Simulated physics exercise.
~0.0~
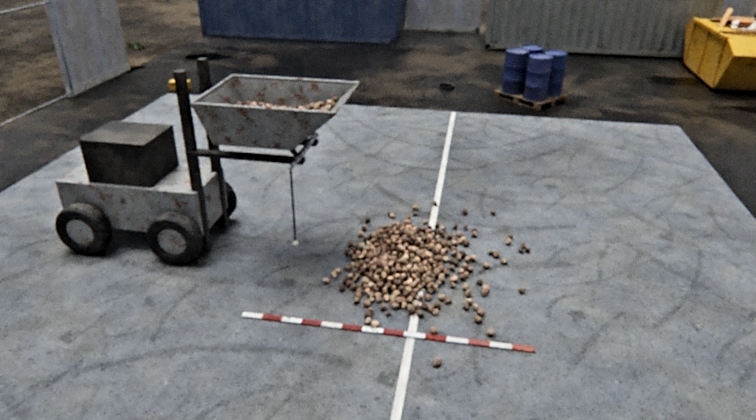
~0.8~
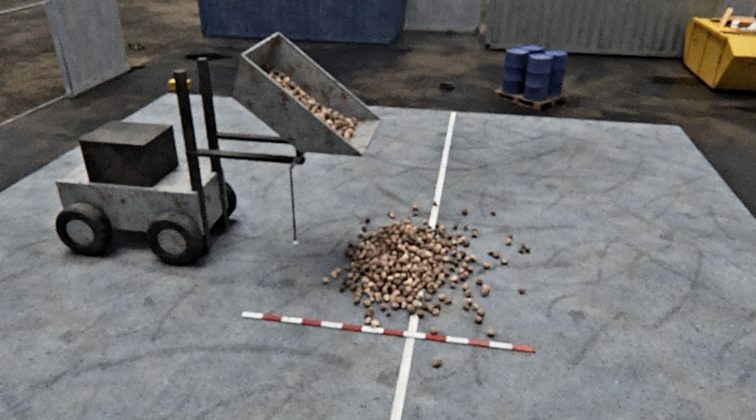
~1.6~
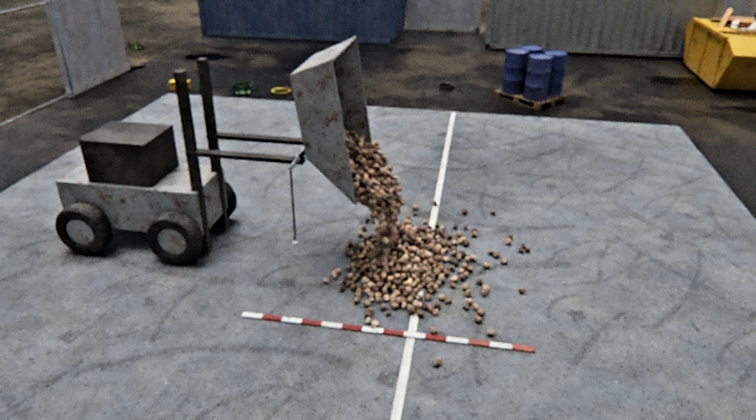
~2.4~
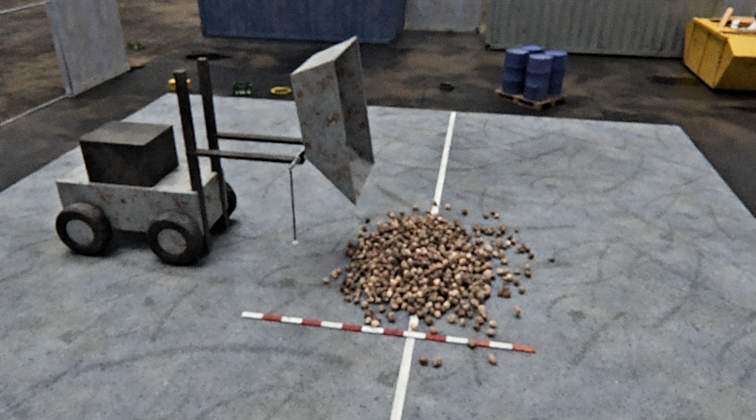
At first, a small forklift on the left holds a metal skip filled with brown stones, while a loose heap of similar stones lies across a white line painted on the grey ground. The skip tips forward to the right, and the stones inside slope toward its lower edge. It swings on until it is almost upright, and the load pours down onto the heap. The stones pile up and spread, with more of them rolling past the line. Finally, the skip hangs steeply tilted and looks empty above a broader, fuller heap that straddles the line.
